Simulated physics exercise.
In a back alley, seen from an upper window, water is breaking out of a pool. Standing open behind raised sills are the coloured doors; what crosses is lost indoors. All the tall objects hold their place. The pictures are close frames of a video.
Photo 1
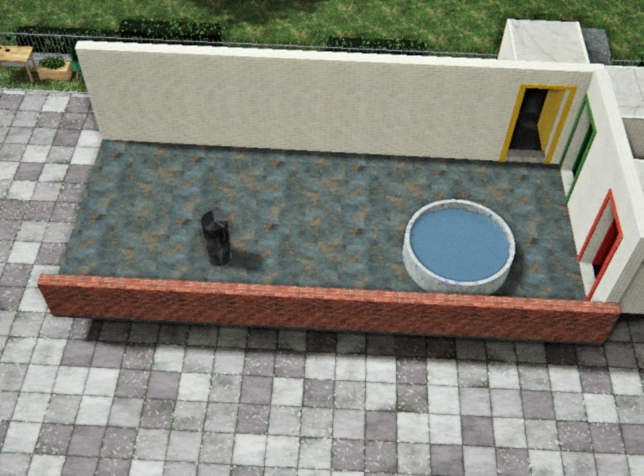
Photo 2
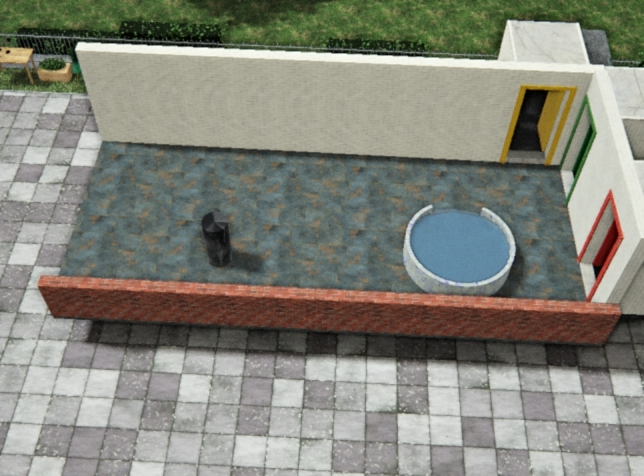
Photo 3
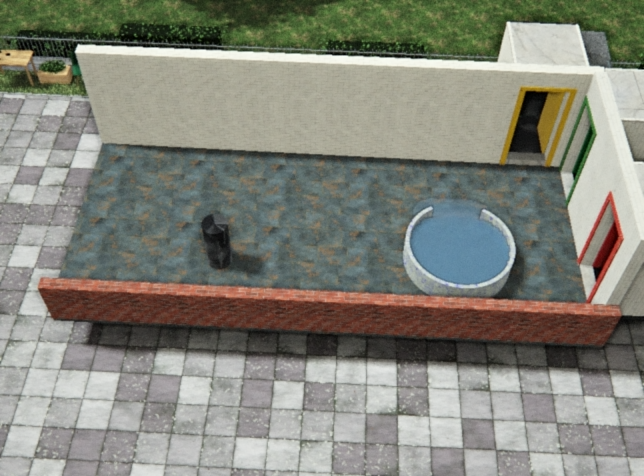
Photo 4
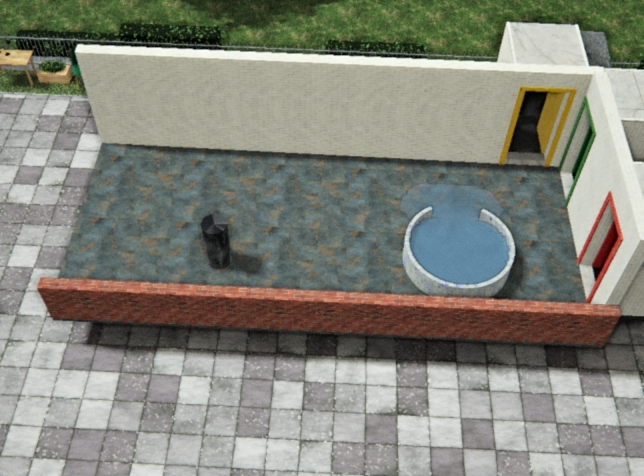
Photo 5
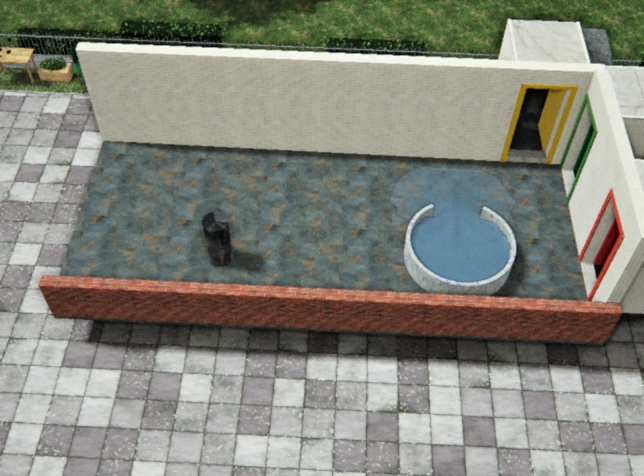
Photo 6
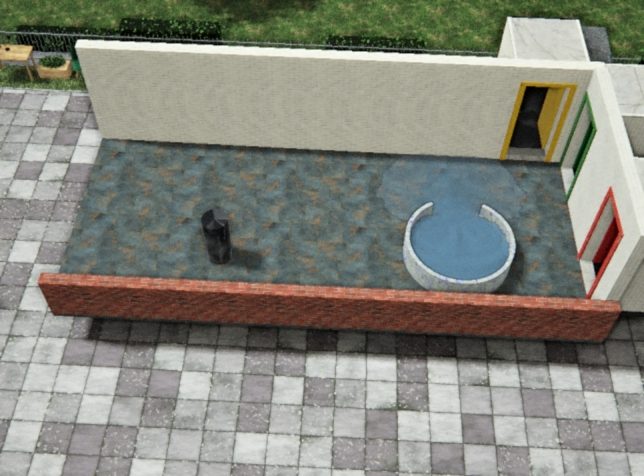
Water pours from a gap in the round pool's far side and spreads toward the back wall.
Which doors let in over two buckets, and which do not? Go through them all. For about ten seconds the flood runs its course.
At the end, the green door will receive over two buckets, the red door will receive two buckets or fewer, the yellow door will receive two buckets or fewer.
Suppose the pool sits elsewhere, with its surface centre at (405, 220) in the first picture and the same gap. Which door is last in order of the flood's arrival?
The door meant here is the door marked red.
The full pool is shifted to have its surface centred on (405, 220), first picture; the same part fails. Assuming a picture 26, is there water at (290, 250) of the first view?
Outcome at that point: Left alone.
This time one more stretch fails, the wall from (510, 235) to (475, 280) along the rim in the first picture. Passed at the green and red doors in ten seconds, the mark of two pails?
Checking the doors, green surpasses the cutoff; red, on the other hand, surpasses the cutoff.
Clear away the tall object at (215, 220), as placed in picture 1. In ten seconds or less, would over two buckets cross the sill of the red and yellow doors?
Red is under; yellow lets less in.
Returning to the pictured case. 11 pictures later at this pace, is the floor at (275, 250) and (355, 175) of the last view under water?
The first spot not yet wet, the second inundated.
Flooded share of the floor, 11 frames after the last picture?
Close to 15 %.
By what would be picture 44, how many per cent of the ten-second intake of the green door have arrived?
Around 80 %.
A moment on, water covers 15 % of the floor; the green door not reached, the red door not reached, the yellow door wet at the sill, nothing in.
Next, water covers 15 % of the floor; the green door under two buckets in, the red door not reached, the yellow door wet at the sill, nothing in.
Then, water covers 35 % of the floor; the green door far over two buckets in, the red door not reached, the yellow door wet at the sill, nothing in.
Later, water covers 65 % of the floor; the green door far over two buckets in, the red door wet at the sill, nothing in, the yellow door wet at the sill, nothing in.
In the end, water covers 85 % of the floor; the green door far over two buckets in, the red door under two buckets in, the yellow door wet at the sill, nothing in.
